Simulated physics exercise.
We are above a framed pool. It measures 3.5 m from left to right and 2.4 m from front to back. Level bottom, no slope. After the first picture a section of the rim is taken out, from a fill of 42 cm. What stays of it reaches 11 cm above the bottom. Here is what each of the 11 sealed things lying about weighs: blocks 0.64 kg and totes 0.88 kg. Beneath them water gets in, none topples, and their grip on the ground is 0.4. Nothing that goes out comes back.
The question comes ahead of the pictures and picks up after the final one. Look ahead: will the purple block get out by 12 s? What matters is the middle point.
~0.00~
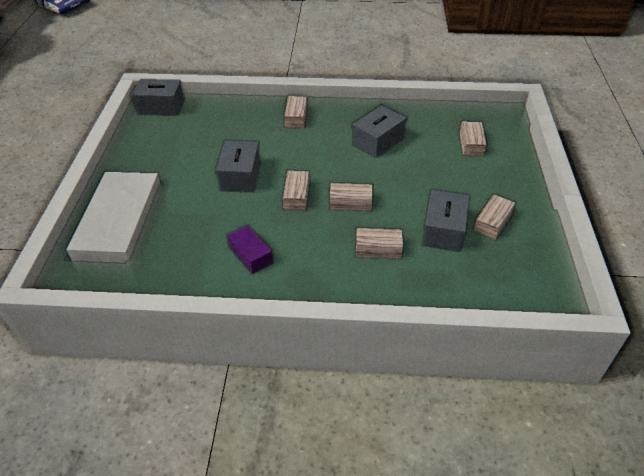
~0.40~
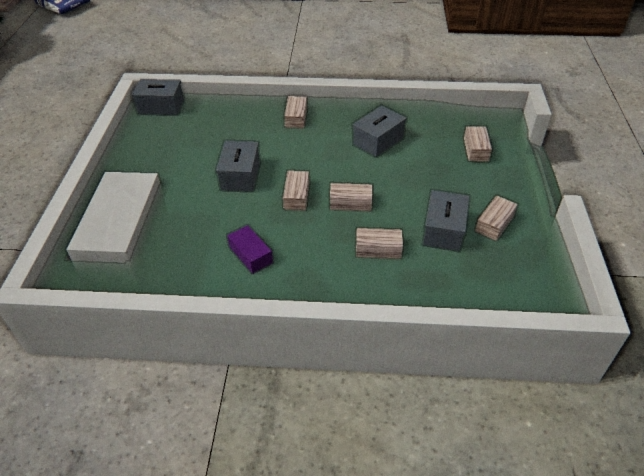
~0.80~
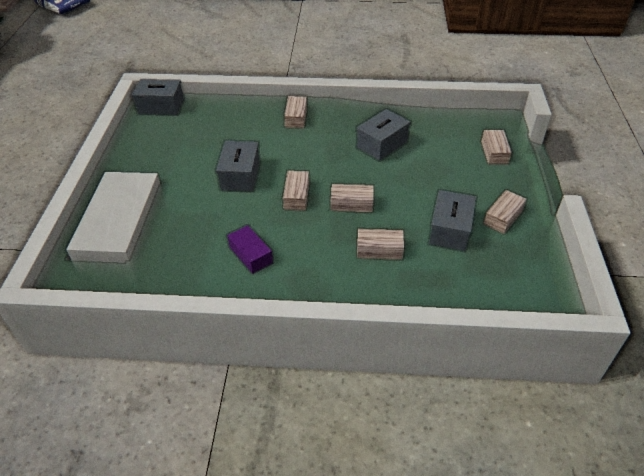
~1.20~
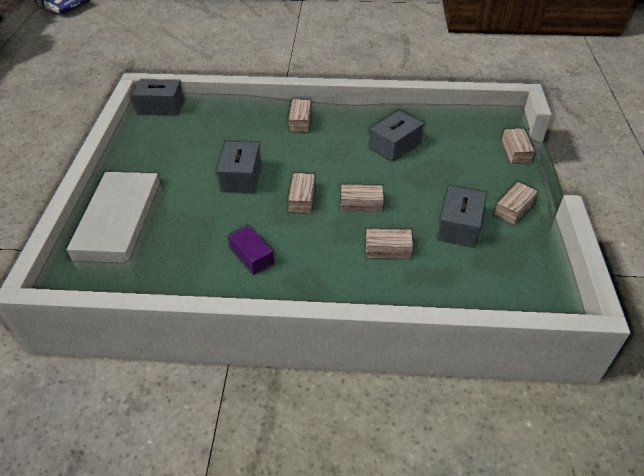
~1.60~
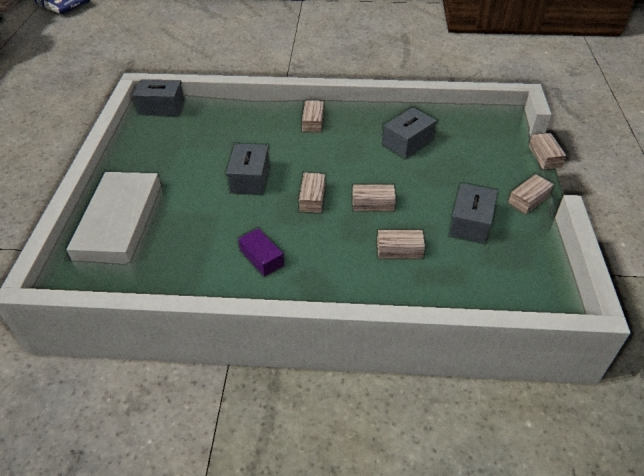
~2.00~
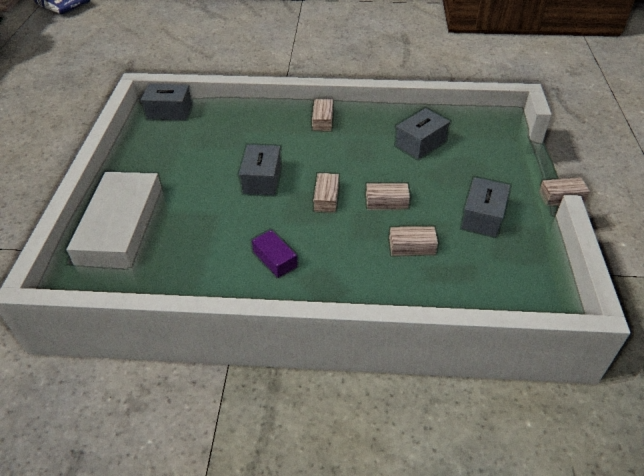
Most likely it is retained.
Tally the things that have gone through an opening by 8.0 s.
Tally: 4.
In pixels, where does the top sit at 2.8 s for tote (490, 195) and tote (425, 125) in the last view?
First near (514, 189), second near (452, 127).
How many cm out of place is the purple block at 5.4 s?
Shift by then: About 40 cm.
After 2.8 s the purple block is near (293, 250), 0.3 m from its start, afloat; 2 of 11 are out; 9 afloat.
After 5.4 s the purple block is near (309, 252), 0.4 m from its start, afloat; 3 of 11 are out; 8 afloat.
After 8.0 s the purple block is near (339, 252), 0.6 m from its start, afloat; 4 of 11 are out; 7 afloat.
After 12.0 s the purple block is near (378, 252), 0.9 m from its start, afloat; 6 of 11 are out; 5 afloat.
